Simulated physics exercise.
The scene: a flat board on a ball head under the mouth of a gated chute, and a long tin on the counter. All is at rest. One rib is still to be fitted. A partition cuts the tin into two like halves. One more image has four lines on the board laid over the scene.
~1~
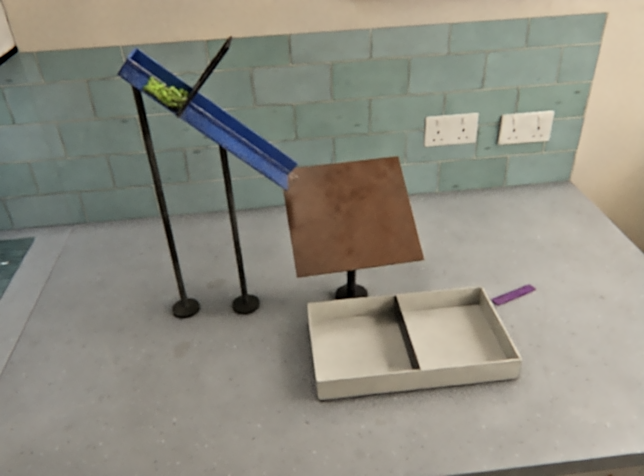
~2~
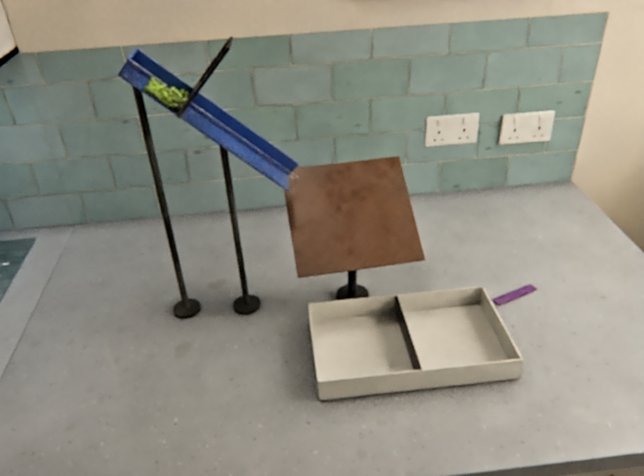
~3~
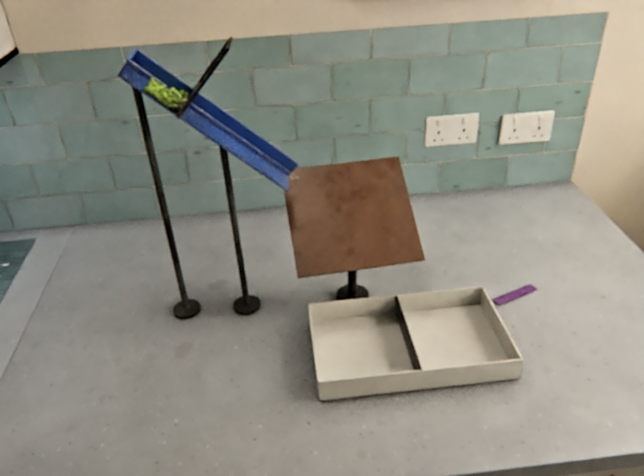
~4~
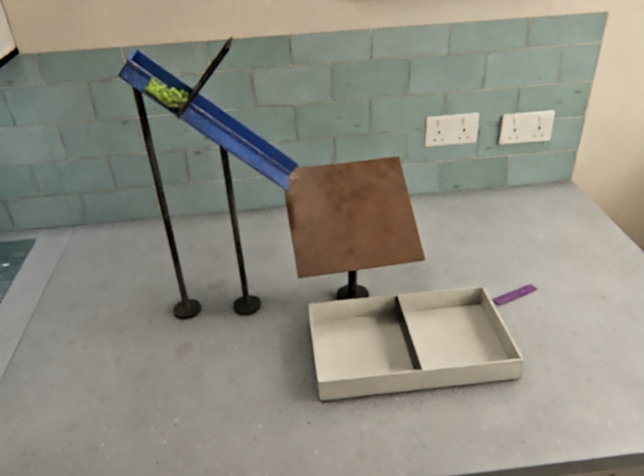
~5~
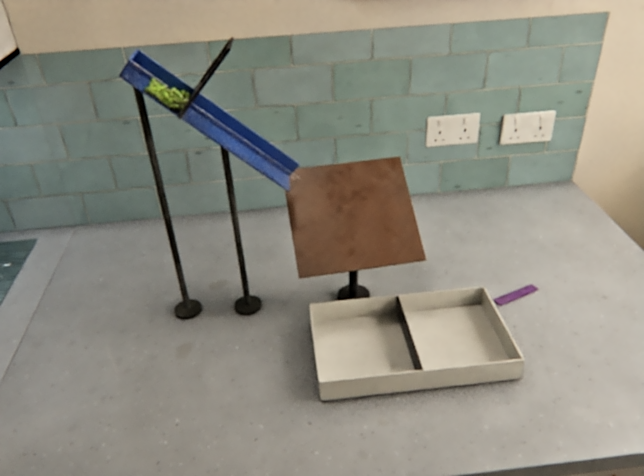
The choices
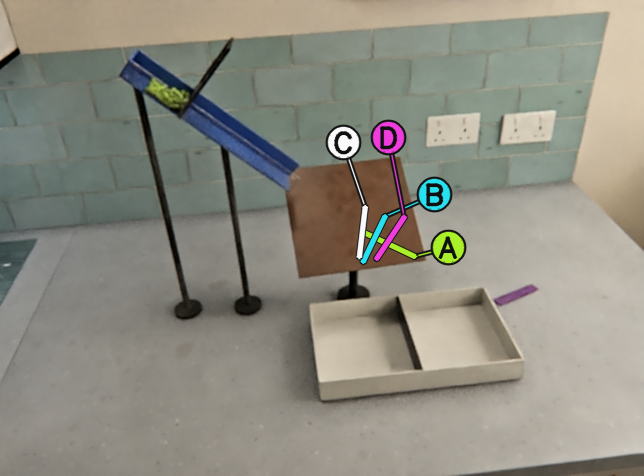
Nothing moves as green pieces sit behind a gate in a blue chute above a brown board.
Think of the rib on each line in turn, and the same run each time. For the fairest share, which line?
Line A does it best.
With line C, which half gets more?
The left half.
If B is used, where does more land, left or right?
The left half.
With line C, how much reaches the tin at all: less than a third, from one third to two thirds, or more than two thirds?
It is more than two thirds.
On the marked copy, line A from (364, 232) to (414, 256); line B from (385, 216) to (363, 261); line C from (365, 207) to (359, 256); line D from (404, 217) to (376, 258).
For line A, of what is caught, roughly a third in the left half, roughly two thirds in the right.
For line B, of what is caught, almost all in the left half, just a few in the right.
For line C, of what is caught, almost all in the left half, about a tenth in the right.
For line D, of what is caught, almost all in the left half, about a tenth in the right.
